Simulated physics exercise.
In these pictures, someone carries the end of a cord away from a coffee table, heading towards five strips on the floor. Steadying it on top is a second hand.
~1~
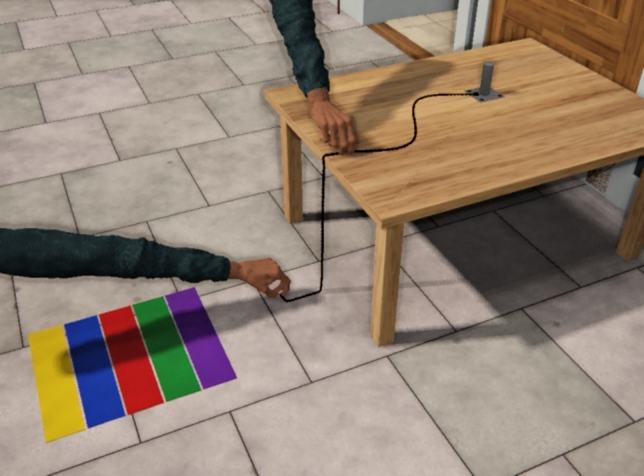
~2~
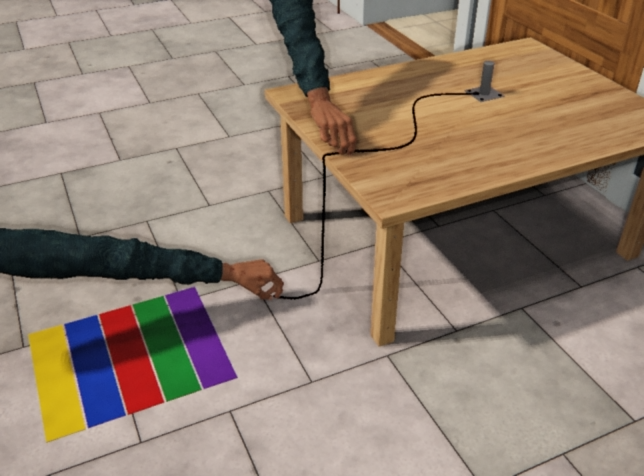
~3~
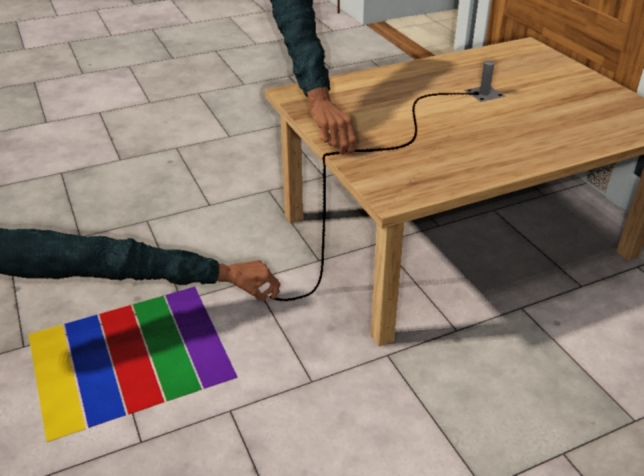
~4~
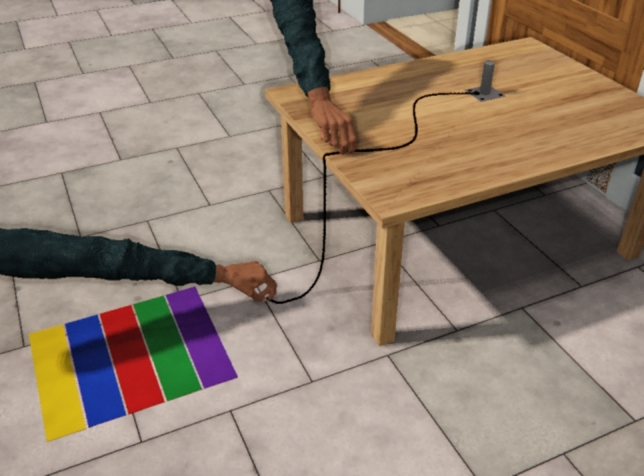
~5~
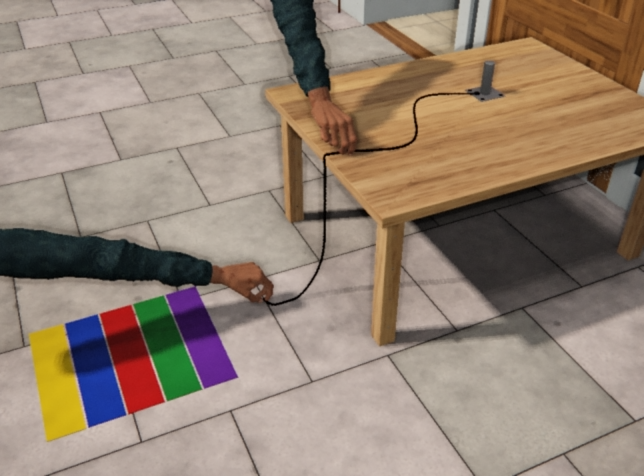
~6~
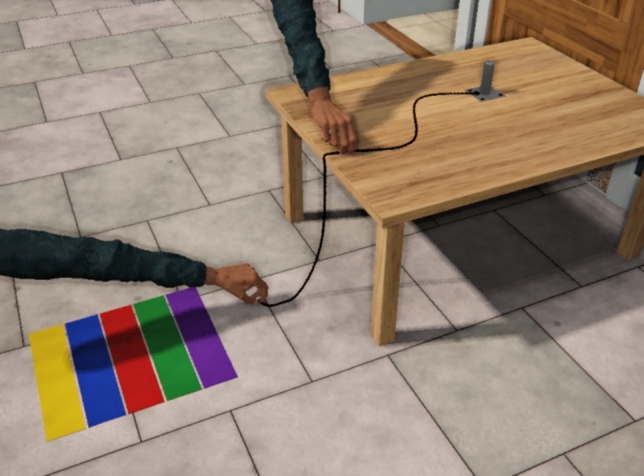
The clip shows one hand resting on a dark cord at a wooden table's edge while another, near the floor, draws the cord's end slightly left, toward a mat of purple, green, red, blue and yellow strips.
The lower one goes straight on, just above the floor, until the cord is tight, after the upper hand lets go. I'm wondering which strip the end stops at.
It stops at the red strip.
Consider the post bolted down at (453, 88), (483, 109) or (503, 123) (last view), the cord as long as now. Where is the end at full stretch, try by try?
In pixels, the answers are (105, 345), (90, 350) and (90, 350).
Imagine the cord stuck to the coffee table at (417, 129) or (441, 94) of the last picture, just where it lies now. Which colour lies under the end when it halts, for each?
Green; red.
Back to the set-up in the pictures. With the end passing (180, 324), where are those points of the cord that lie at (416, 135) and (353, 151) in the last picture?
You'll see them at (370, 133) and then at (319, 170).
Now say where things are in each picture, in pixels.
The first frame shows end (281, 294); purple (212, 365); green (177, 377); red (140, 389); blue (102, 401); yellow (62, 414).
The second frame shows end (274, 296); cord through (446, 94) (414, 117) (398, 148) (327, 157) (323, 223) (322, 278).
The third frame shows end (270, 297).
The fourth frame shows end (267, 298); cord through (446, 94) (415, 116) (399, 147) (327, 157) (325, 222) (317, 278).
The fifth frame shows end (263, 299).
The sixth frame shows end (258, 300); cord through (446, 94) (415, 116) (399, 147) (327, 157) (324, 223) (307, 279).
Soon after, end near (180, 324); over purple.
After that, end near (145, 334); over green.
At the stop, end near (125, 340); over red. The end stops over the red strip.
